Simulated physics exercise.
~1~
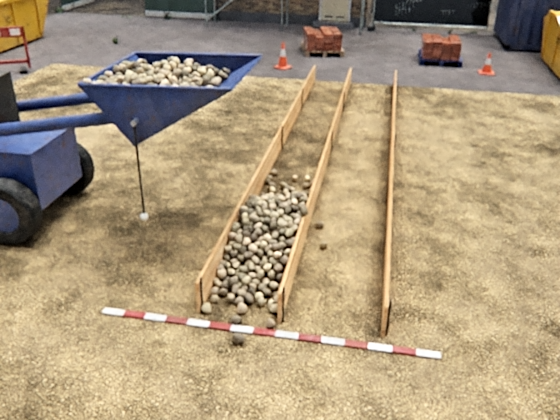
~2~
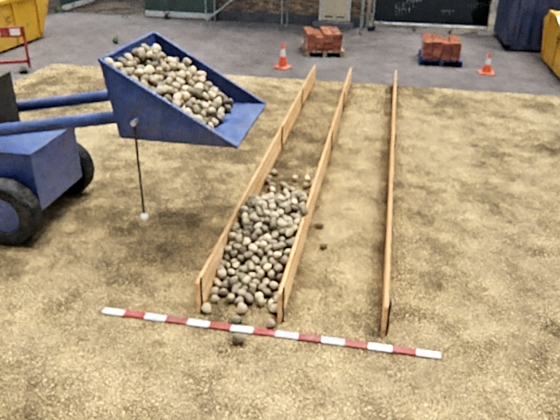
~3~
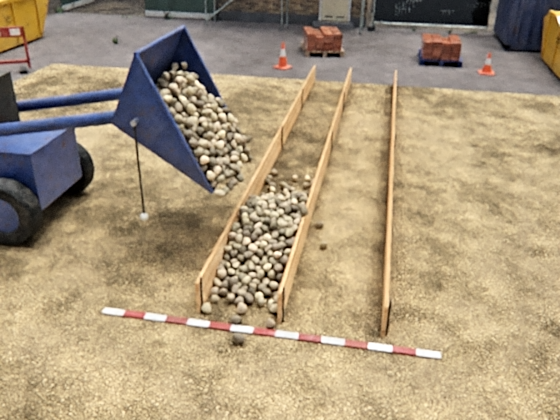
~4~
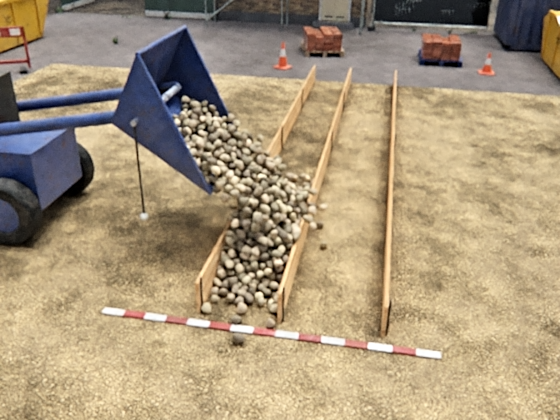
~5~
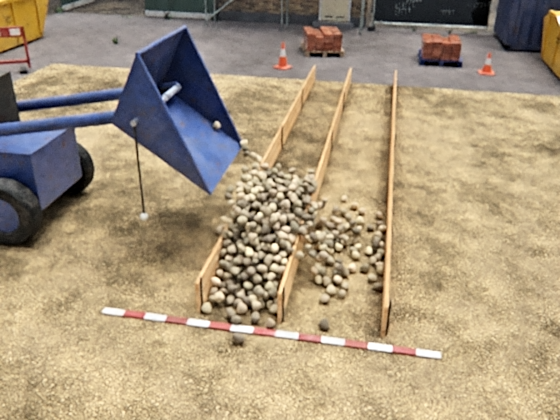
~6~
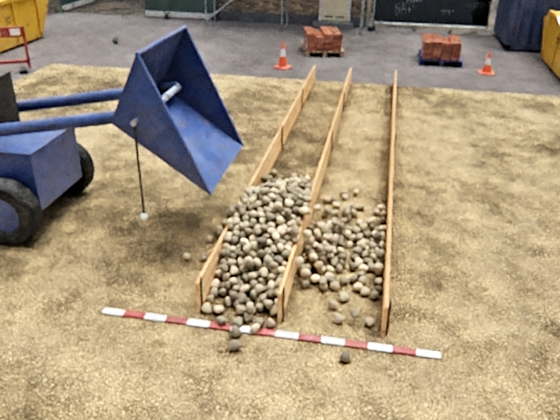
A sandy yard is seen from above, with orange cones, stacked reddish blocks and skips along the paved far edge. At left a blue loader holds a raised bucket of rounded grey stones, a white ball hanging beneath it, while a similar heap lies between wooden planks at centre, behind a red and white staff. The bucket tips steadily to the right, and its stones pour onto the heap. The pile swells and spills over the middle plank into the empty right-hand bay. Finally the bucket hangs empty and tilted, with stones filling the front of both bays.
